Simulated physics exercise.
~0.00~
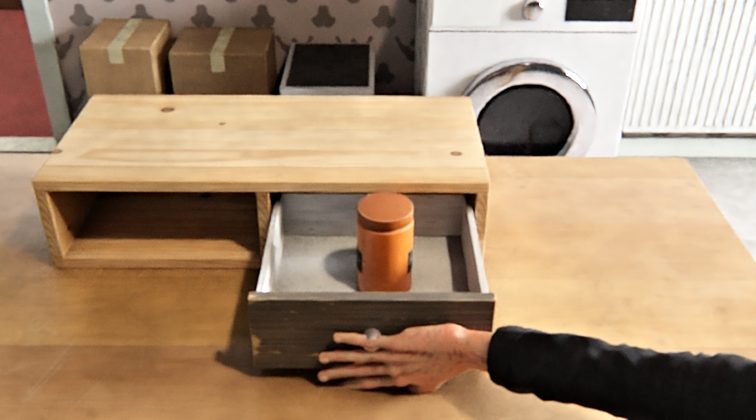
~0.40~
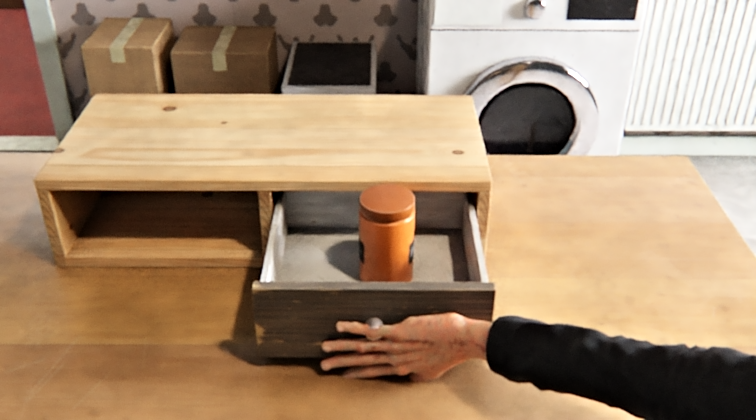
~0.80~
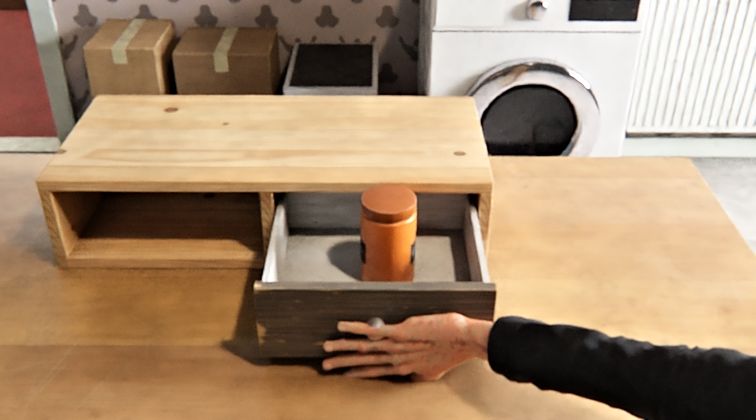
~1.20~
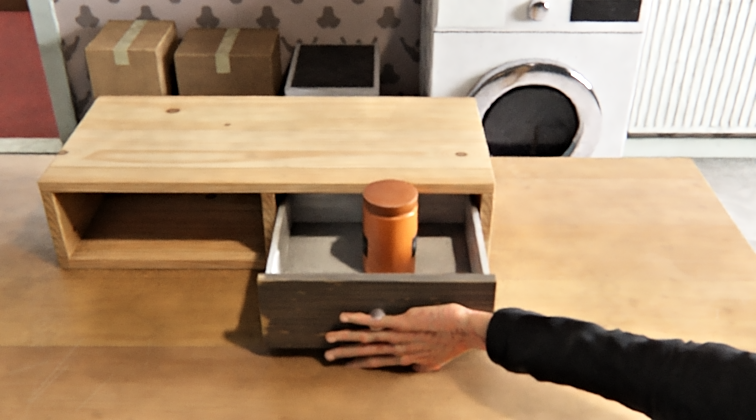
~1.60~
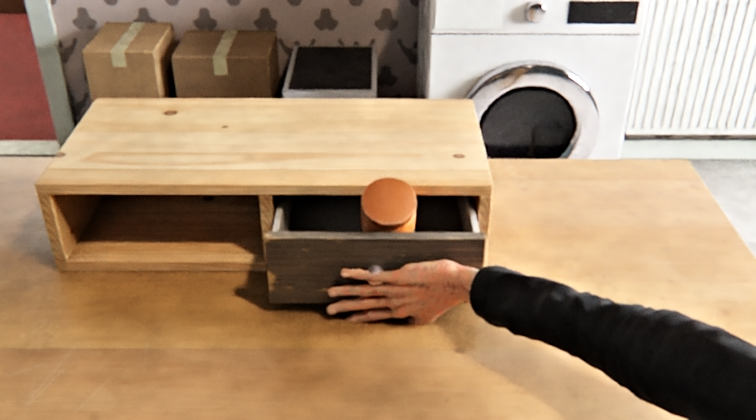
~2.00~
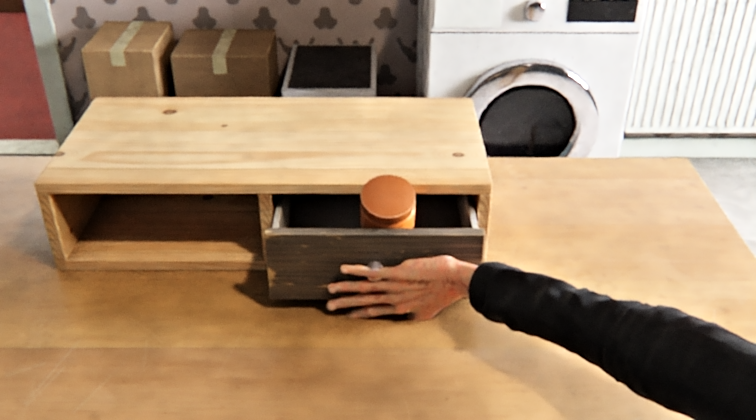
The clip opens on a low wooden chest on a table, its right-hand drawer pulled out with an orange jar standing upright inside, while a hand in a dark sleeve rests against the dark drawer front. The hand pushes the drawer slowly inward, and the jar rides along with it. Partway in, the jar reaches the opening below the chest's top board and tips, its round lid tilting toward the viewer. The hand stays on the front, but the drawer barely moves any further. It ends ajar, with the leaning jar still showing above its front.
